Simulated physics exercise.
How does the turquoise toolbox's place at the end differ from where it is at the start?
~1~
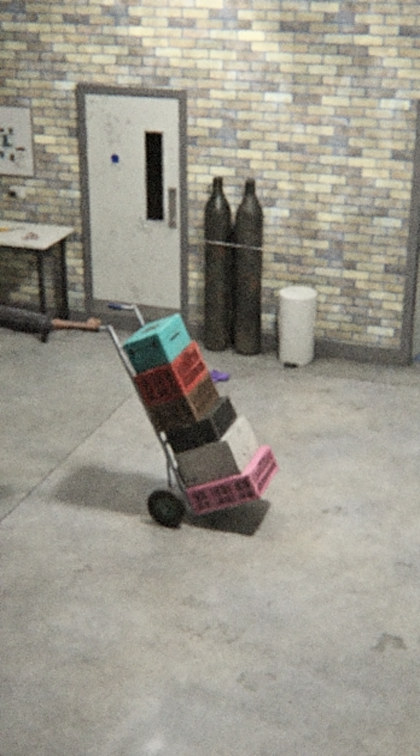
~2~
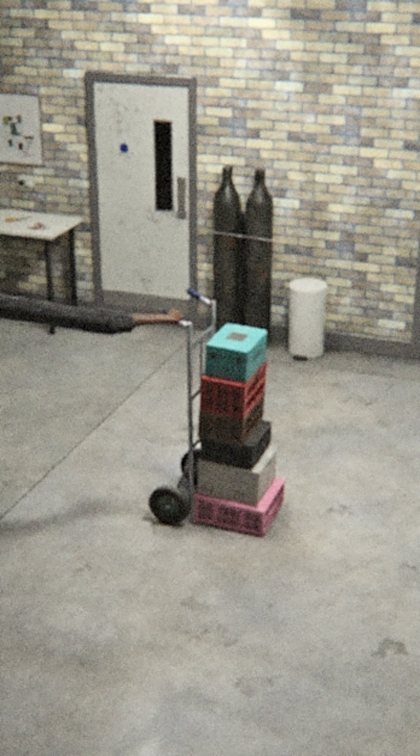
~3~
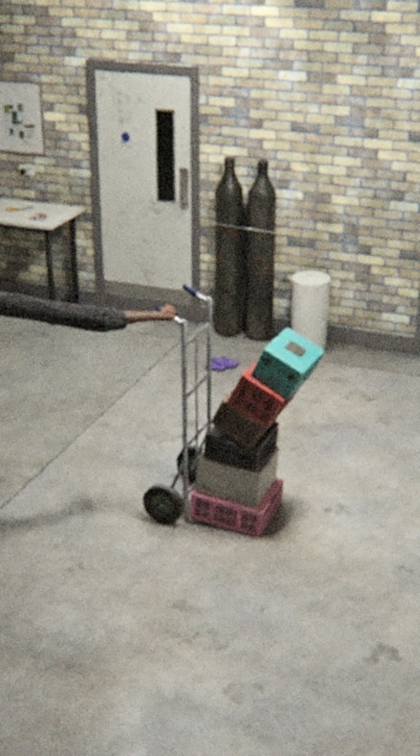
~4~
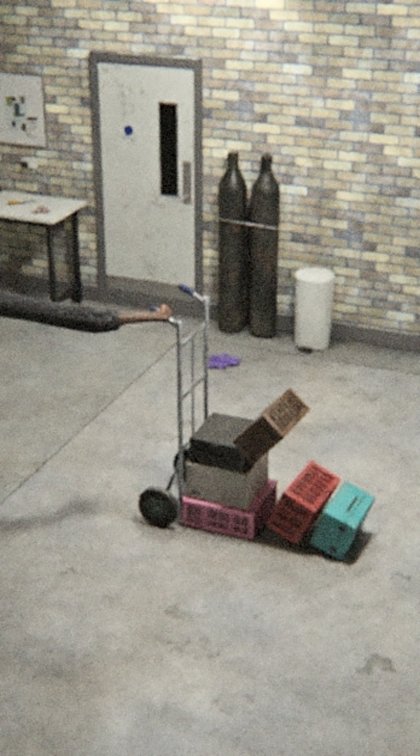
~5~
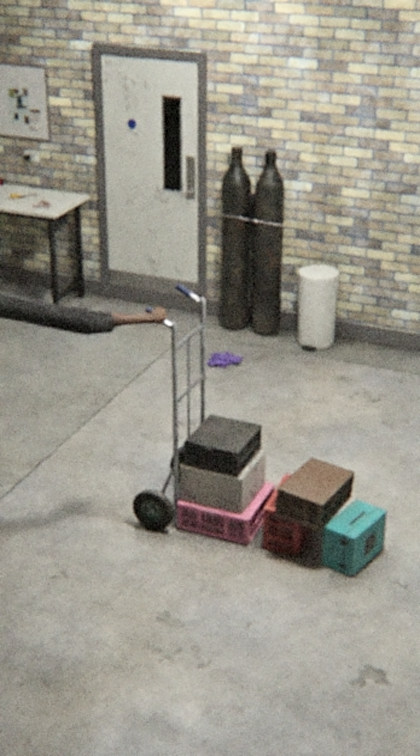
At the start the turquoise toolbox sits on top of the stack on the tilted hand truck. At the end it lies on the floor to the right of the truck, beyond the red crate.
